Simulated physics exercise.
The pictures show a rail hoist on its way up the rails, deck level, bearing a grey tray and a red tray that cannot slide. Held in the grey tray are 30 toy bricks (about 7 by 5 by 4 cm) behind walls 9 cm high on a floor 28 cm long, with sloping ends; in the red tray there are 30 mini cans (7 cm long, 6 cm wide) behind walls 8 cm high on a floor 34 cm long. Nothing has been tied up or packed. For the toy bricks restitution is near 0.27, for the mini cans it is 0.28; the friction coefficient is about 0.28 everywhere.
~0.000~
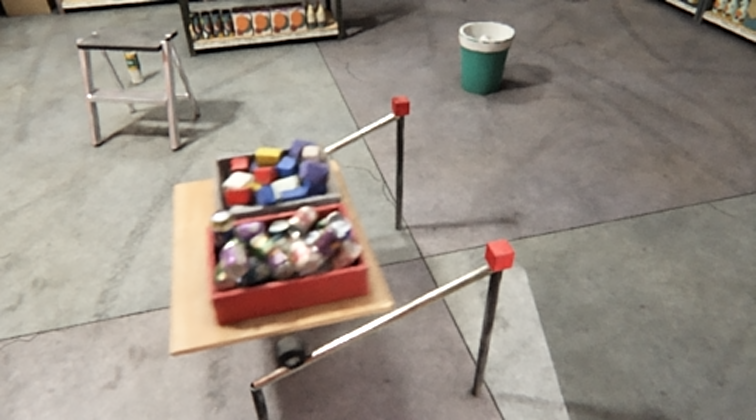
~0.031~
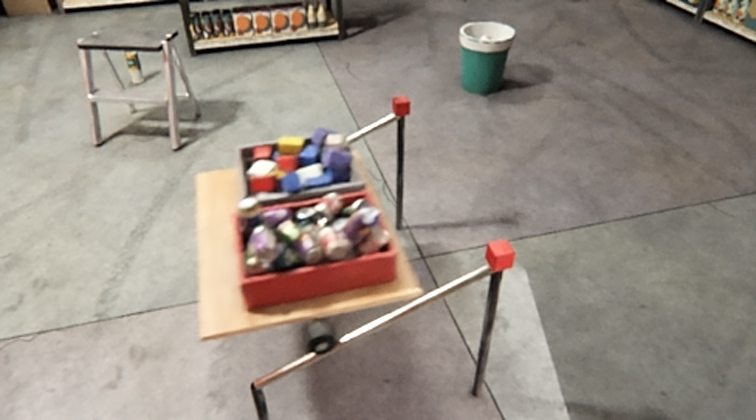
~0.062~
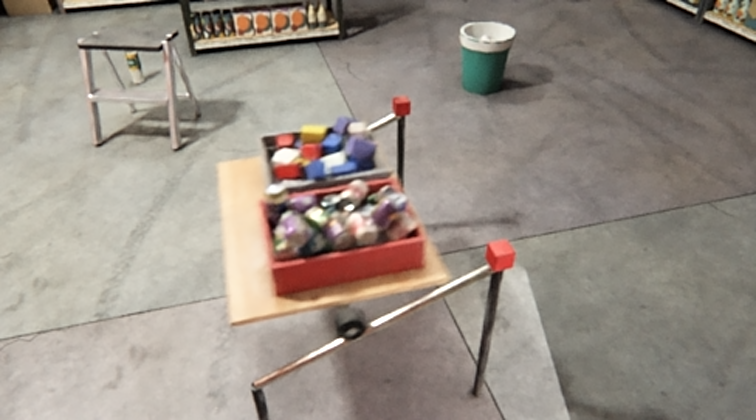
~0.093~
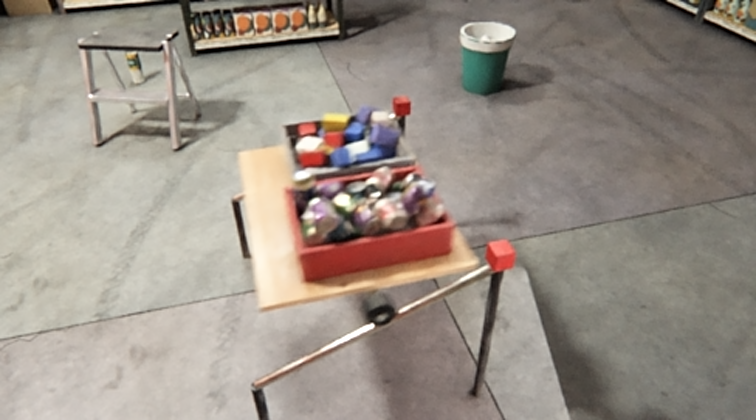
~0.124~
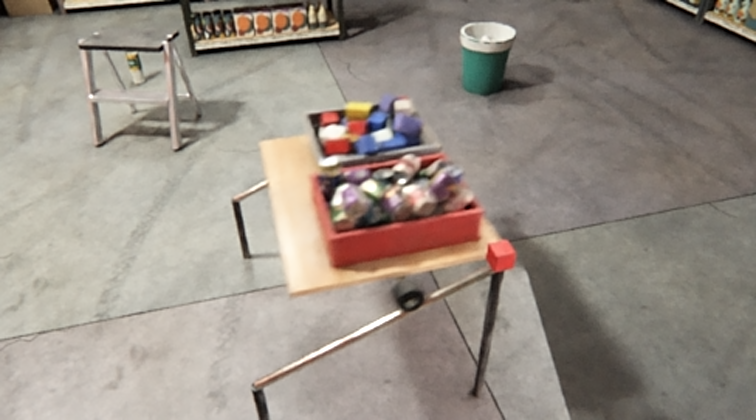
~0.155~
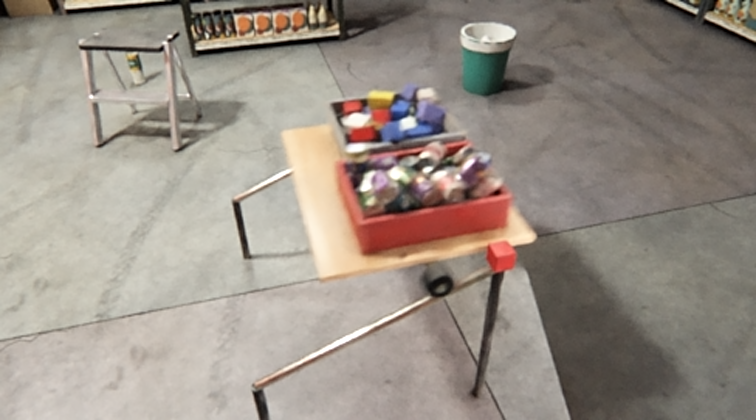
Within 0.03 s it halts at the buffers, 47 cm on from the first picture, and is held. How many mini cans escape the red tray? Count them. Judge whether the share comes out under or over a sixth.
Above a sixth.
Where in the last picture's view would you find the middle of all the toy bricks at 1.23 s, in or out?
Their middle is at about (437, 117).
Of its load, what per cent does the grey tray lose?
Grey tray: 25% lost.
After 0.18 s, braking begins.
After 0.30 s, grey tray 27 in, 3 out and red tray 25 in, 5 out.
After 0.46 s, grey tray 24 in, 6 out and red tray 20 in, 10 out.
After 0.68 s, grey tray 23 in, 7 out and red tray 20 in, 10 out.
When it is over (at 1.23 s), grey tray 23 in, 7 out and red tray 20 in, 10 out. Asked share, 10 of 30, 33 per cent.
